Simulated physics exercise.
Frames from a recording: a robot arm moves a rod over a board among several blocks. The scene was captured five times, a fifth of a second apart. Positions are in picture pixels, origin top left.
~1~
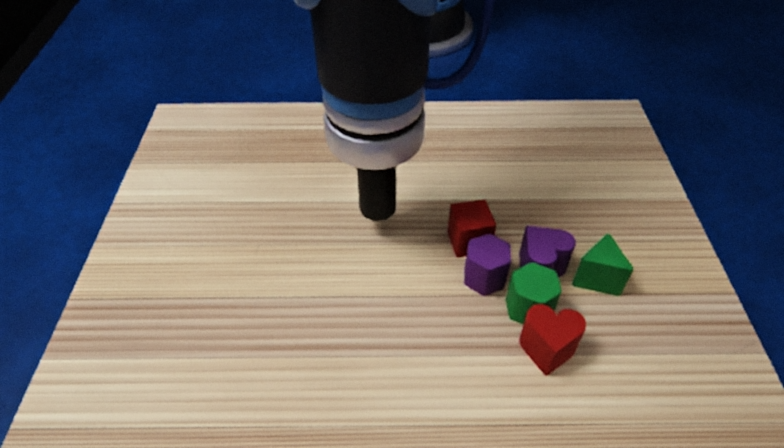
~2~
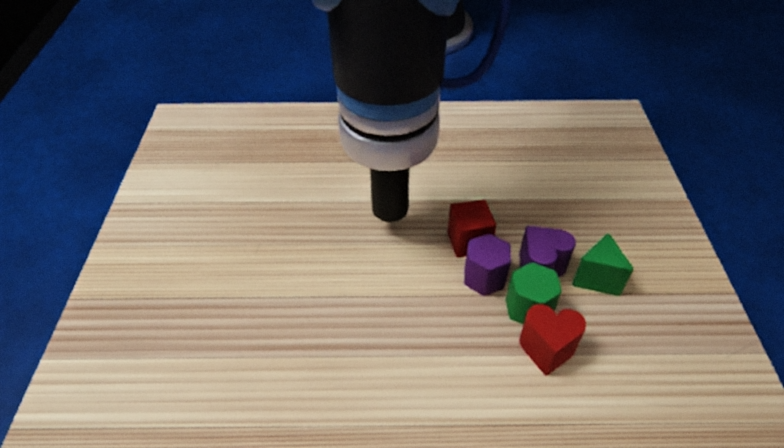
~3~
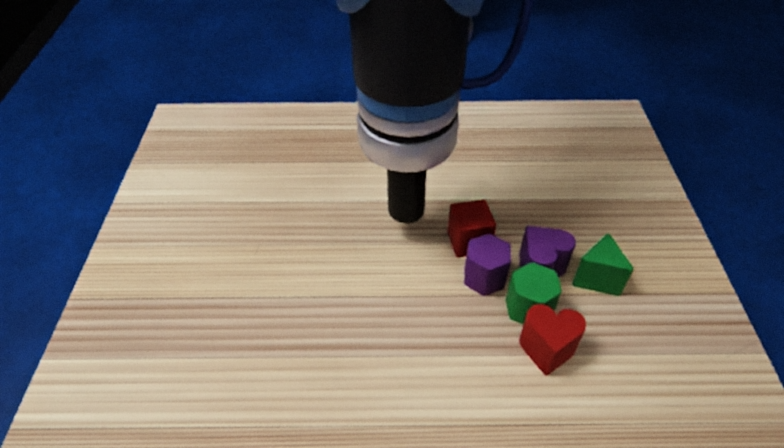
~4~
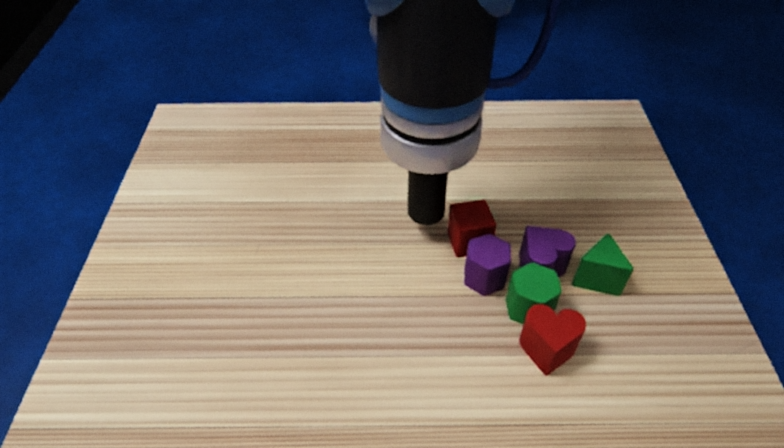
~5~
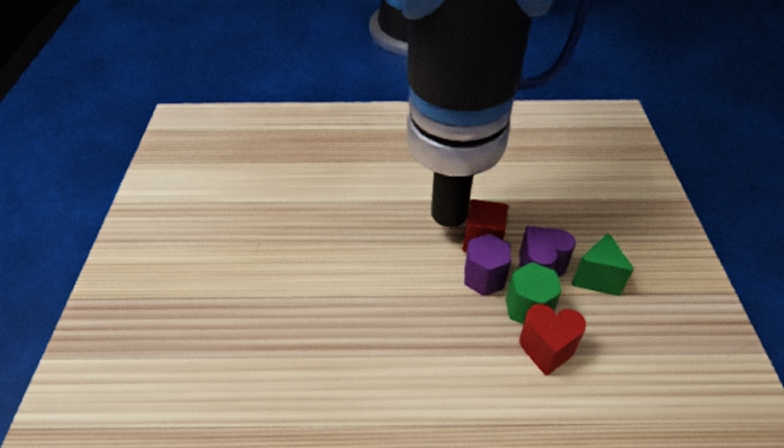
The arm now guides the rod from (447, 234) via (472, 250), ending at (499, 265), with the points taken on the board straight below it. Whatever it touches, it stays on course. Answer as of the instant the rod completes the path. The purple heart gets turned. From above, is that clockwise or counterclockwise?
Spins clockwise.
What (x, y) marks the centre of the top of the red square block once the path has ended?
I'd place it at (534, 221), taking the centre of its top.
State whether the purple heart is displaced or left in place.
It is moved off its spot.
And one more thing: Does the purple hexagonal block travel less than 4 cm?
Yes, it checks out.
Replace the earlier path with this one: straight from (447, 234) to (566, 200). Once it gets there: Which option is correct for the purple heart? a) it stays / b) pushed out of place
Answer: B.
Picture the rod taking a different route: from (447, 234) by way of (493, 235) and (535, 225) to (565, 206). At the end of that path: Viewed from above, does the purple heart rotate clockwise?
Final answer: Yes.
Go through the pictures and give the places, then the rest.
In the first picture, lower end of the rod at (378, 209), tops of blocks, red square block at (473, 214), purple hexagonal block at (489, 251), green hexagonal block at (537, 282), purple heart at (548, 242).
In the second picture, rod at (390, 210), blocks as before.
In the third picture, rod at (406, 212), blocks as before.
In the fourth picture, rod at (426, 213), blocks as before.
In the fifth picture, rod at (449, 215), red square block at (488, 214), purple hexagonal block at (489, 251), green hexagonal block at (537, 282), purple heart at (548, 242).
The first path, step by step. Halfway along, rod at (475, 232); red square block at (515, 221), turned 20° anticlockwise; purple heart at (558, 244), turned 15° clockwise.
At the end, rod at (503, 247); red square block at (534, 221), turned 55° anticlockwise; purple hexagonal block at (499, 270), turned 30° clockwise; green hexagonal block at (542, 289), turned 20° anticlockwise; purple heart at (567, 242), turned 40° clockwise.
